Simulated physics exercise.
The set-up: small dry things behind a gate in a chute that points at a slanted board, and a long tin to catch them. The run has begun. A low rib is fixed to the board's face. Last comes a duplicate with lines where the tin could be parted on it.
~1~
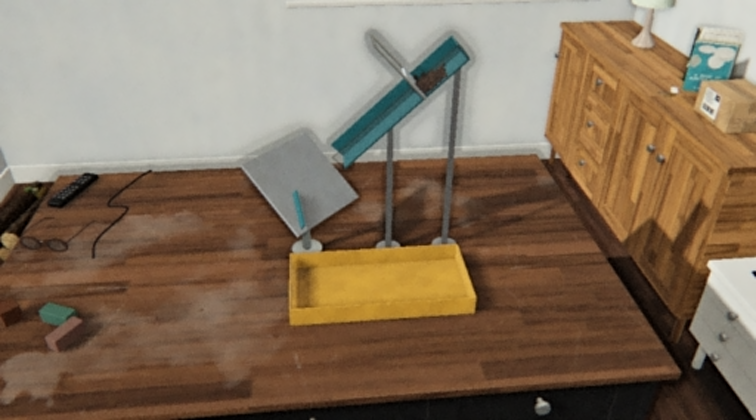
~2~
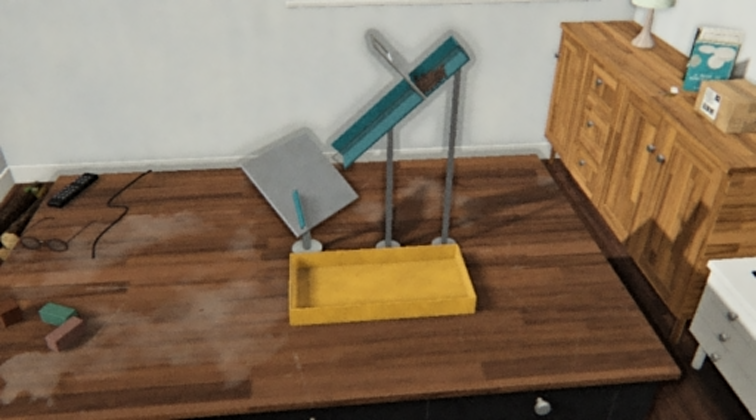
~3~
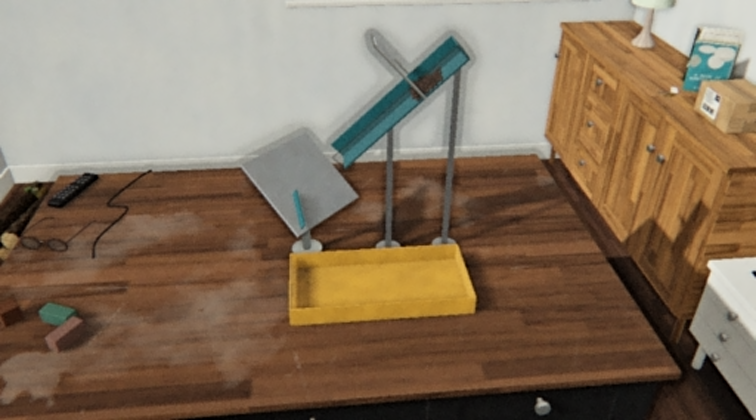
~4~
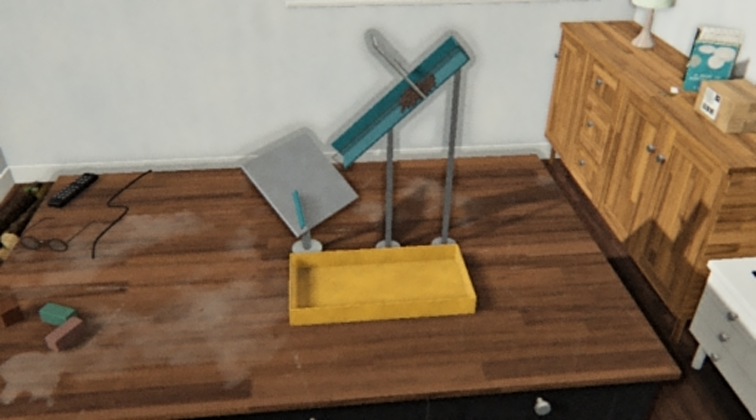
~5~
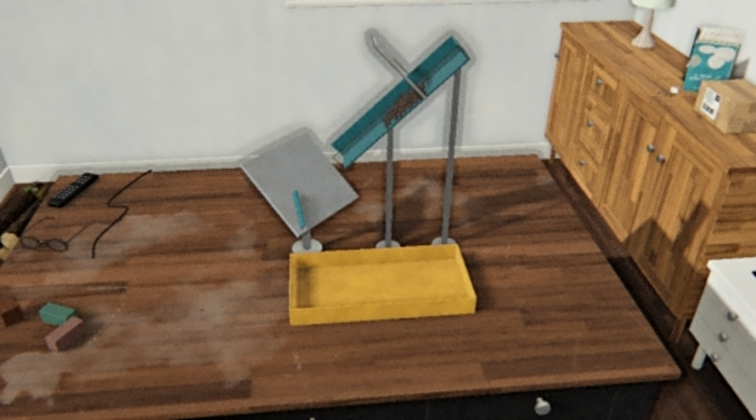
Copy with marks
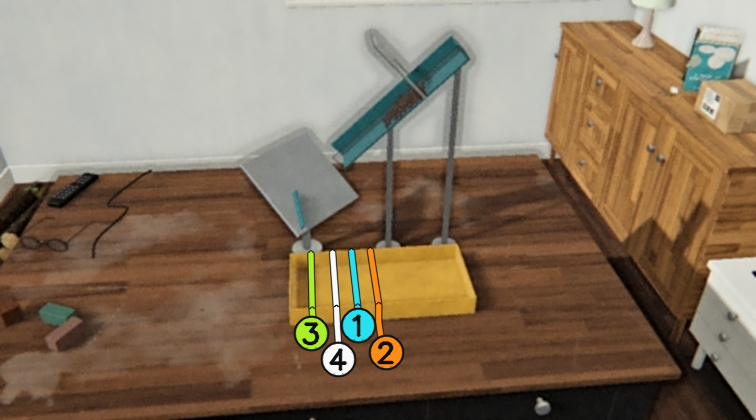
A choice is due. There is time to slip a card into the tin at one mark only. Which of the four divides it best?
Take 4.
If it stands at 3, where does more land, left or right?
Right.
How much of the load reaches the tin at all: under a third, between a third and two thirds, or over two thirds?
It is over two thirds.
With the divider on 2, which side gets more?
Left.
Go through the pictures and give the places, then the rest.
In the first picture, load behind the gate at (428, 80), allspice berries; lip of the chute at (344, 163), sloping fairly steeply.
In the second picture, middle of the board at (302, 181), tilted fairly steeply; middle of its low edge at (330, 216); of its high edge at (275, 148).
In the third picture, front corners of the tin at (290, 310) and (476, 298), empty; front of the load at (414, 97).
In the fourth picture, middle of the load at (413, 94); its front at (402, 111), about a quarter of the way to the lip; rib from (296, 190) to (305, 225).
In the fifth picture, middle of the load at (403, 103); its front at (385, 121), about half of the way to the lip.
On the marked copy, line 1 crosses the front rim at (357, 305); line 2 crosses the front rim at (378, 304); line 3 crosses the front rim at (312, 308); line 4 crosses the front rim at (336, 307).
For line 1, of what is caught, most on the left of the divider, about a quarter on the right.
For line 2, of what is caught, nearly all on the left of the divider, a small part on the right.
For line 3, of what is caught, a small part on the left of the divider, nearly all on the right.
For line 4, of what is caught, about half on the left of the divider, about half on the right.
